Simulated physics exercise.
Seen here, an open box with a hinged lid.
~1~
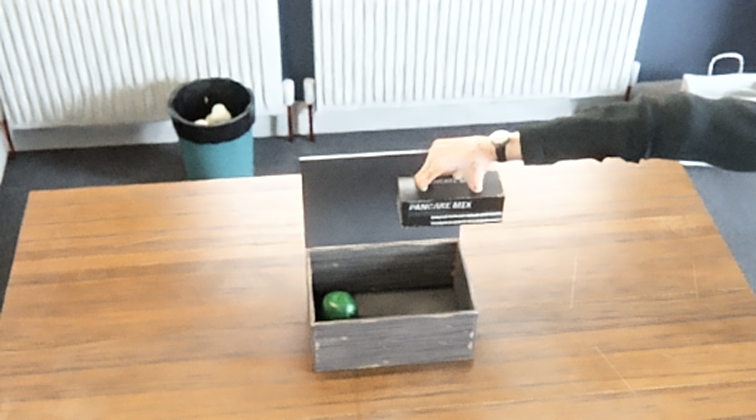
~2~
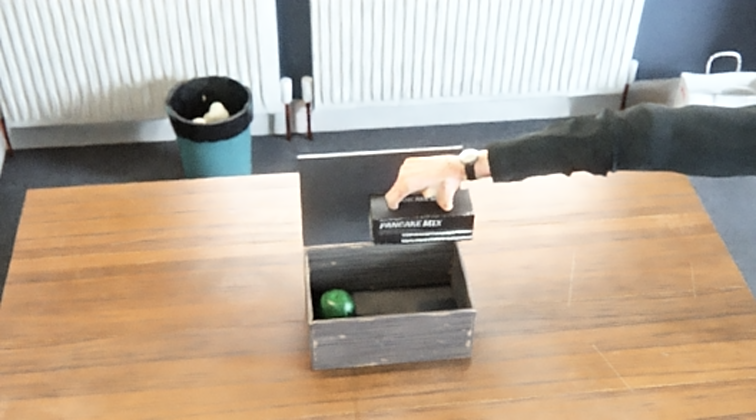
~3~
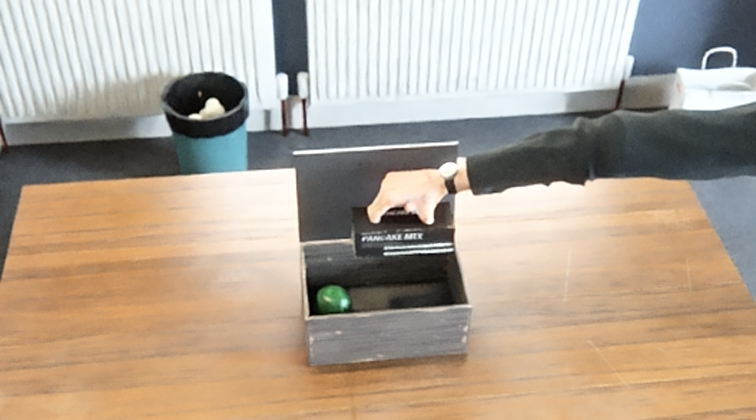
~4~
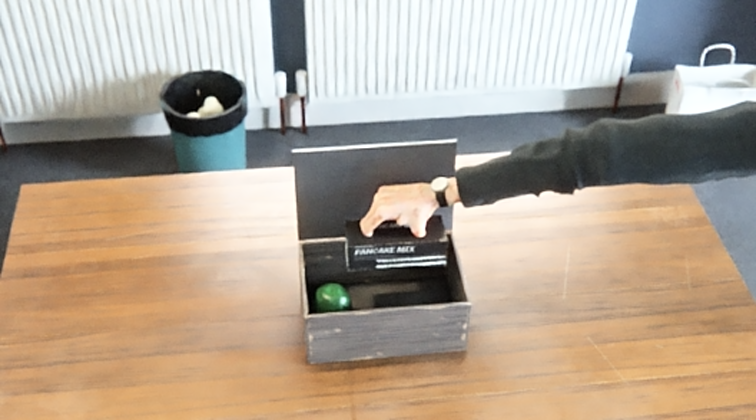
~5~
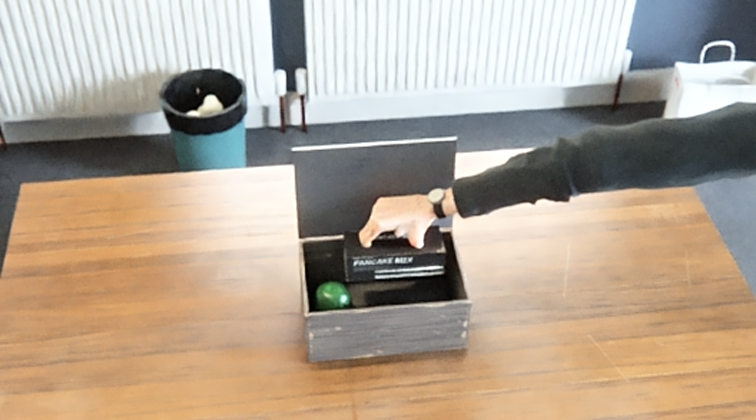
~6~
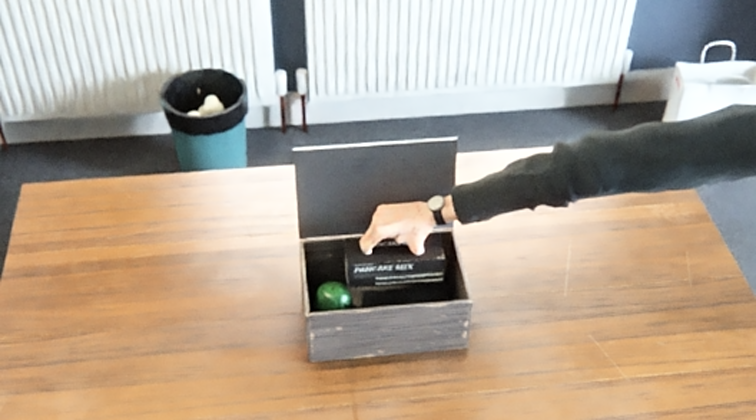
A hand in a dark sleeve, reaching from the right, carries a black carton left and down into an open grey box with a hinged lid. Seen from above and in front, the box sits on a brown wooden table with a green apple inside at left, a teal bin and white radiators behind. The carton lowers beside the apple, the hand still on it, while the view shifts very slightly.
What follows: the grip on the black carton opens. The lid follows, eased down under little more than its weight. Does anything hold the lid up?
Here the lid sits on the rim.
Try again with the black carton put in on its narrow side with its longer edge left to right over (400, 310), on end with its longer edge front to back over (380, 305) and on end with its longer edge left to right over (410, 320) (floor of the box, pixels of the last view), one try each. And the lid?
First try: It sits on the rim; second try: It will not close; third try: It is held up.
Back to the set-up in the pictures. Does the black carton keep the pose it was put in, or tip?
It stays as placed.
Then, 1.20 s on from there, lid starting down; black carton shifted a little near (400, 289); green apple shifted a little.
Then, 1.90 s on from there, lid 39° above the rim; black carton shifted a little near (400, 289); green apple shifted a little.
In the end, lid shut; moved from the start, black carton; green apple unmoved. At the end, from the last picture's camera, black carton near (400, 289).
